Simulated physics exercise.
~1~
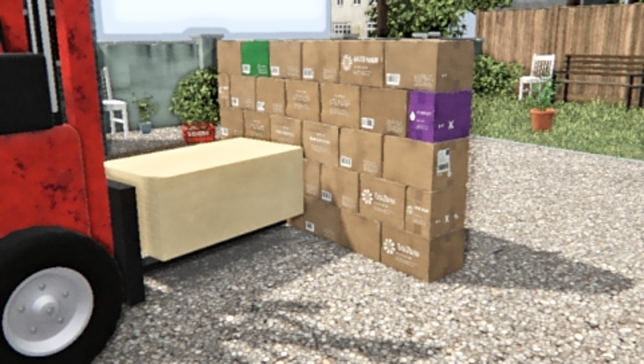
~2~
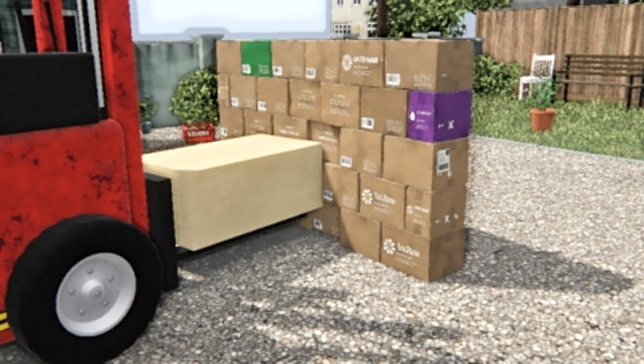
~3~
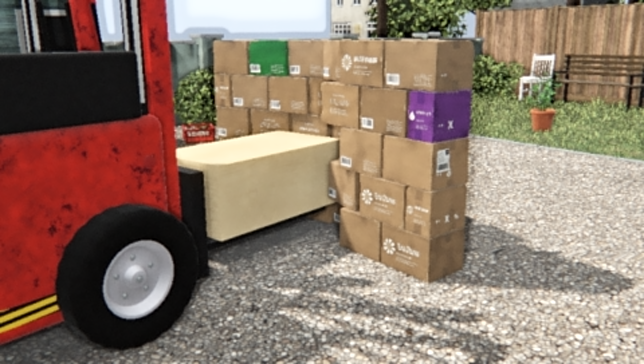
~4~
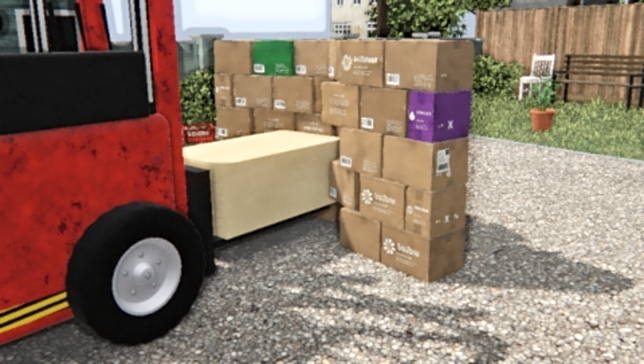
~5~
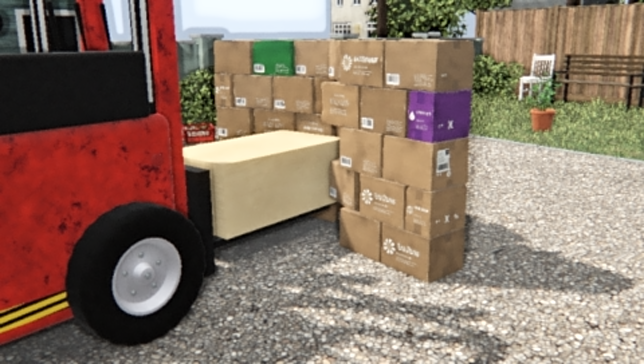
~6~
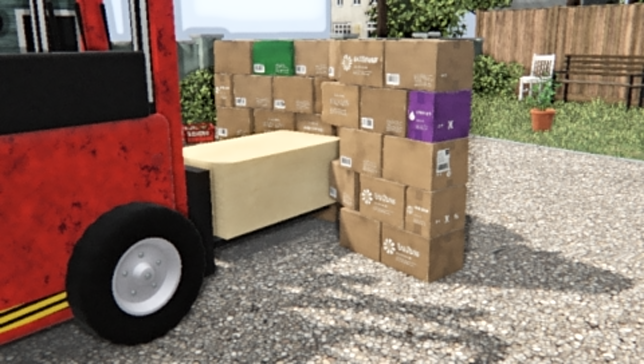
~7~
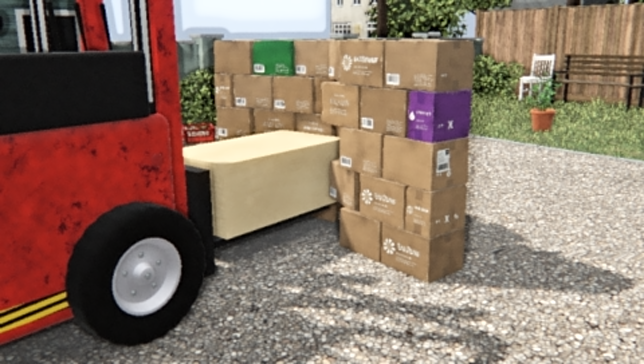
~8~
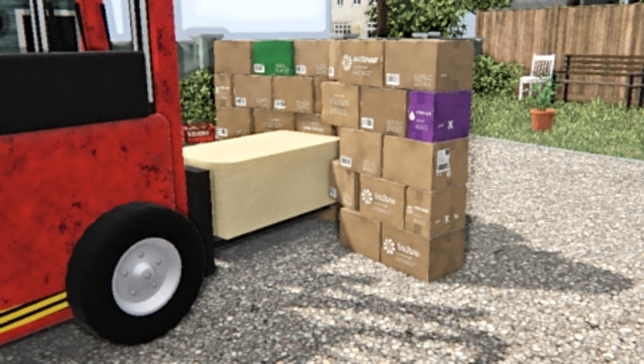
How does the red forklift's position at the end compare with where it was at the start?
The forklift ends up farther to the right than where it began, with more of its body in view.
